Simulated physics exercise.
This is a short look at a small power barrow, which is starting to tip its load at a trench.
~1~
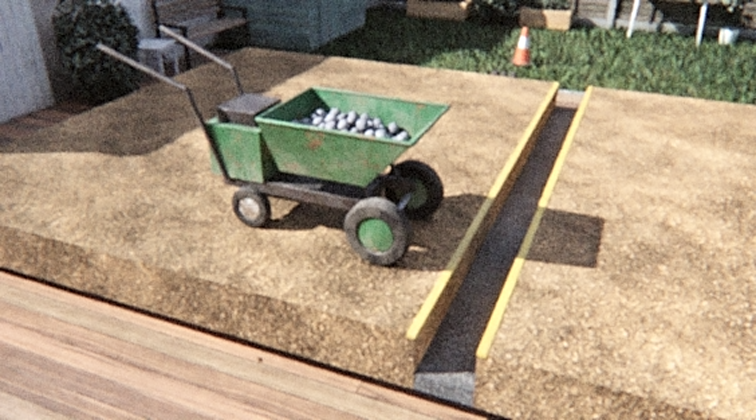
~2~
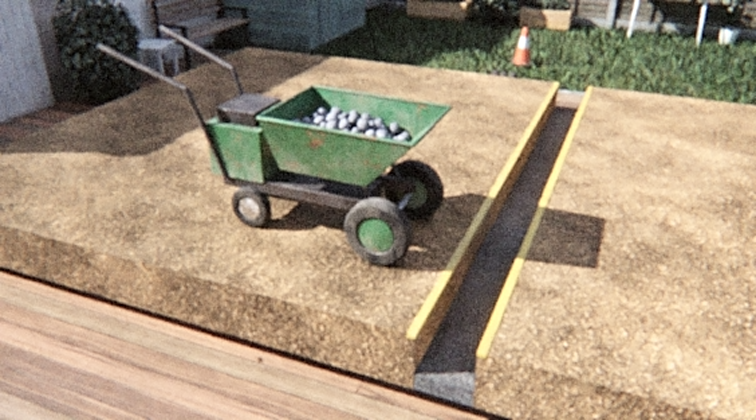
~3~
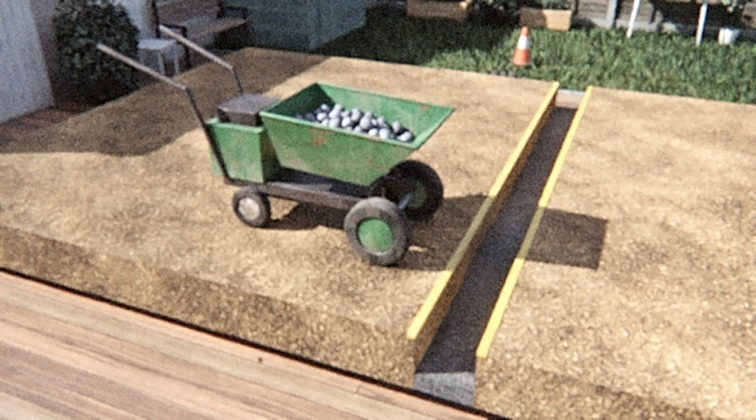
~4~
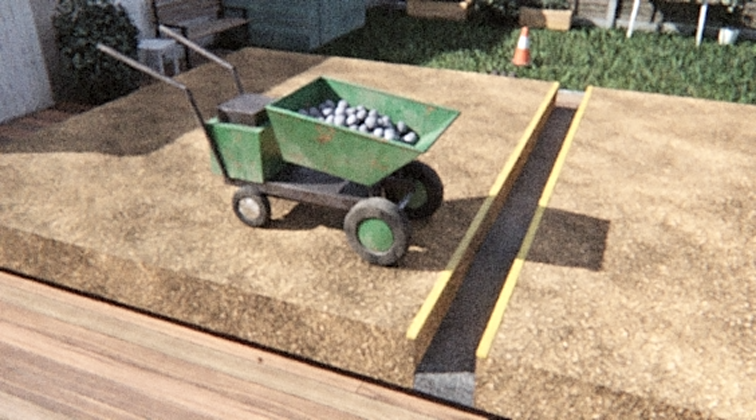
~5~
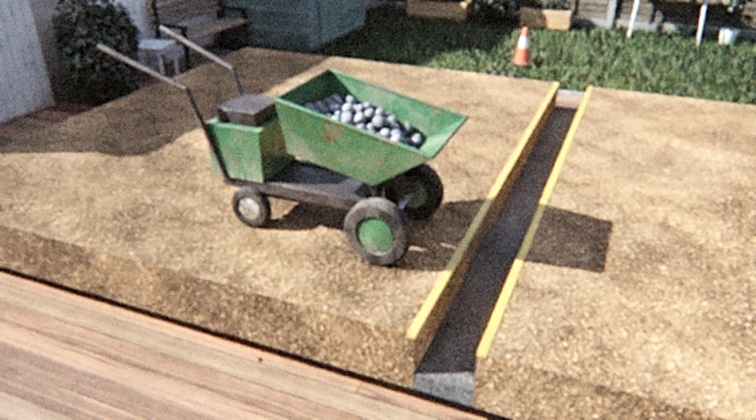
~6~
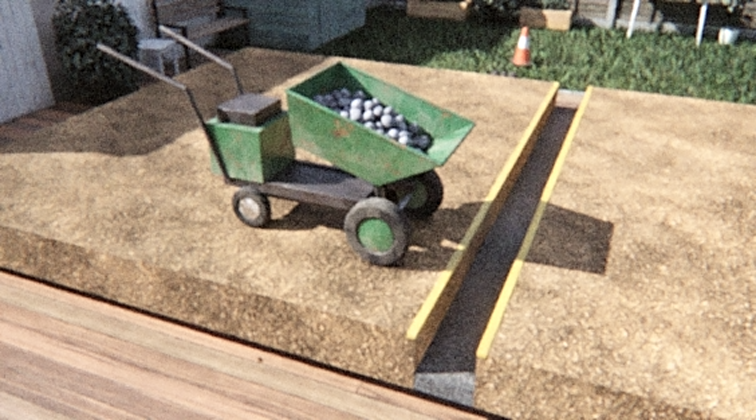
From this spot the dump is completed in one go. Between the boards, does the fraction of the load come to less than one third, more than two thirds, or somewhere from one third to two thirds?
It will put a third to two thirds into the trench.
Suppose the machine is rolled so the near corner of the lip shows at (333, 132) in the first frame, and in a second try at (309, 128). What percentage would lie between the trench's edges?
About 50 and 20 per cent.
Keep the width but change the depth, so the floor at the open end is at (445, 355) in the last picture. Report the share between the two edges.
The share comes out near 30 percent.
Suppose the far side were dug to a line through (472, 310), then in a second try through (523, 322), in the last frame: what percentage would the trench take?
Estimated share: Try 1 approx. 0 in a hundred, try 2 approx. 90 in a hundred.
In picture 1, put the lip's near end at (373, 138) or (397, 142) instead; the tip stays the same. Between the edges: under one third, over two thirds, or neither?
Okay, the first stop comes out as more than two thirds and the second as beyond two thirds.
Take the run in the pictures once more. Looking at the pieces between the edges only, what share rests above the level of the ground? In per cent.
Share: Around 0 %.
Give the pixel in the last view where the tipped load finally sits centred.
The centre comes to rest close to (508, 275).
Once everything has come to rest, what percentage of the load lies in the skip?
Result: Close to 0 per cent.
Soon after the last picture, skip tipped steeply; all in the skip.
A little later, skip tipped right over; about two thirds in the skip; a small part in or heaped over the trench; about a quarter beyond it; a stray few falling.
Later still, skip tipped right over; a small part in the skip; about half in or heaped over the trench; about half beyond it.
At rest, skip tipped right over; about half in or heaped over the trench; about half beyond it.
